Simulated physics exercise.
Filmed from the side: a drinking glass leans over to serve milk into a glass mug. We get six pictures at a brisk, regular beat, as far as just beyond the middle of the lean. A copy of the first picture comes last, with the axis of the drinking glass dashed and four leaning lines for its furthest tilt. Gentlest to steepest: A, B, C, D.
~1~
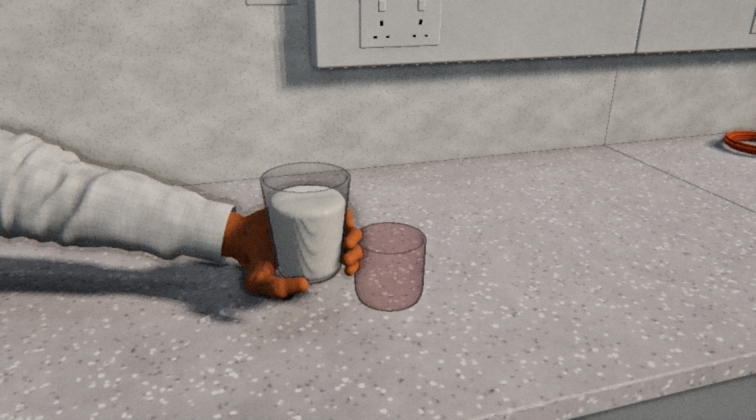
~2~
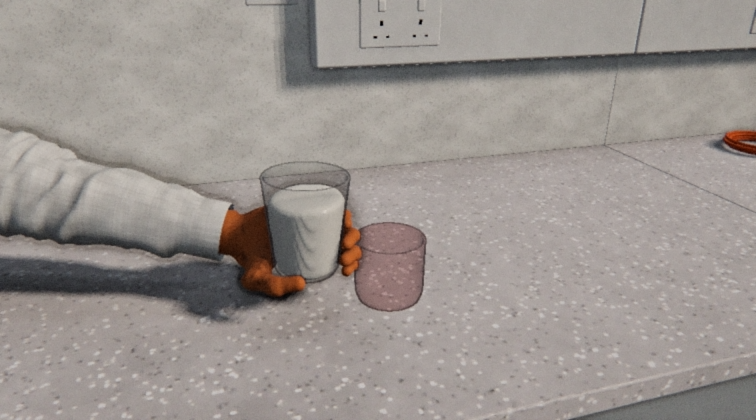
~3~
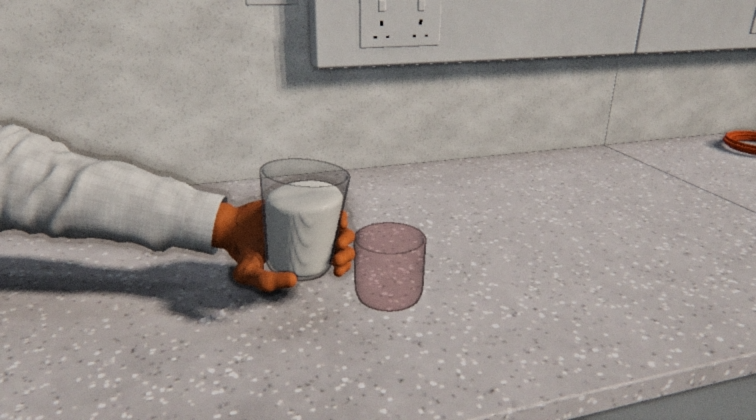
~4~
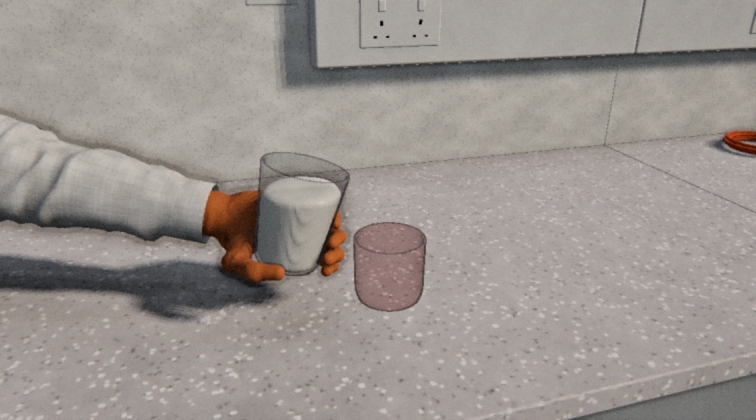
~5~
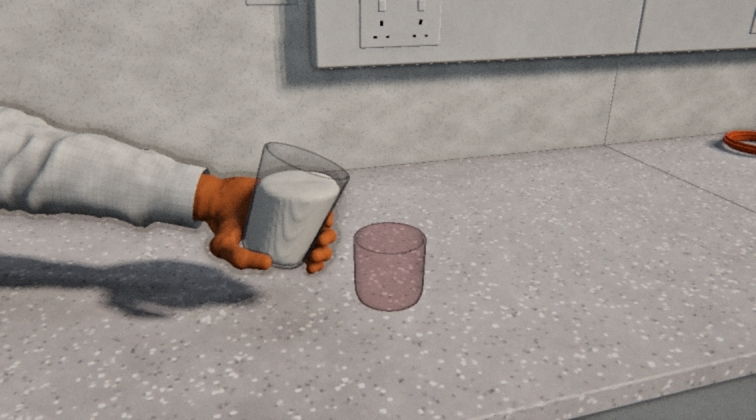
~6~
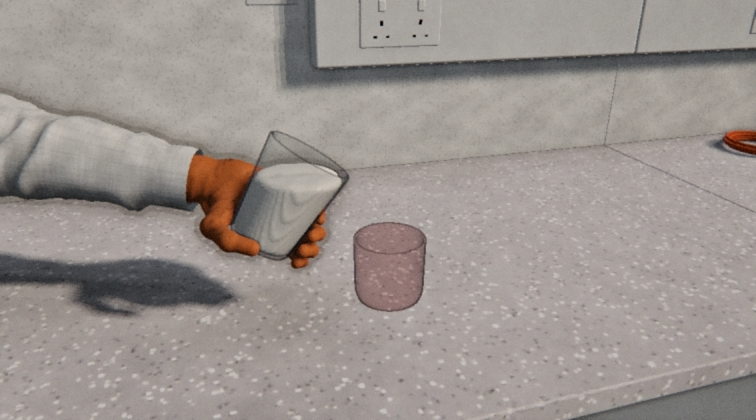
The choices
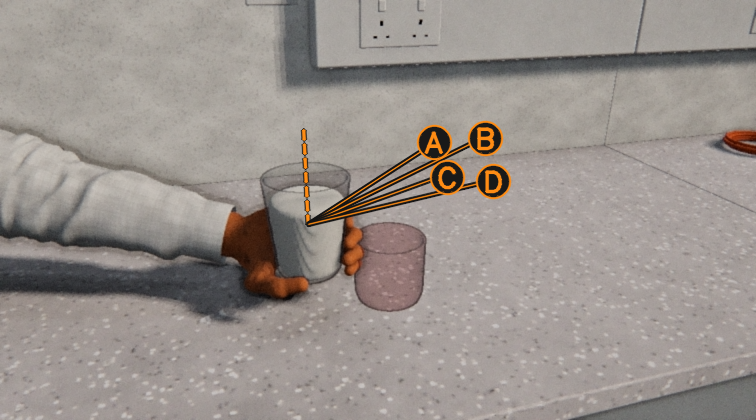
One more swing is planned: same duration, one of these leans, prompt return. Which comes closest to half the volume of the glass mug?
Mark B does it best.
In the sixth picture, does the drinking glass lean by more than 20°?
Yes, it does.
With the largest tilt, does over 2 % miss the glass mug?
Yes.
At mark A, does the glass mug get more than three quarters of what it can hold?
No.
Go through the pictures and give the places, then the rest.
Upright, lip at (346, 172); rim of the glass mug round (390, 237); nothing has left yet, in the first frame.
Upright, lip at (346, 172); nothing has left yet, in the second frame.
Tipped about 7°, lip at (346, 172); nothing has left yet, in the third frame.
Tipped about 14°, lip at (346, 172); nothing has left yet, in the fourth frame.
Tipped about 23°, lip at (346, 172); nothing has left yet, in the fifth frame.
Tipped about 33°, lip at (346, 172); nothing has left yet, in the sixth frame.
On the marked copy, A at (420, 152); B at (469, 144); C at (430, 180); D at (476, 184).
With A, the glass mug ends with about 34 % of what it can hold.
With B, the glass mug ends with about 51 % of what it can hold.
With C, the glass mug ends with about 63 % of what it can hold; 5 % of the milk is spilt.
With D, the glass mug ends with about 66 % of what it can hold; 17 % of the milk is spilt.
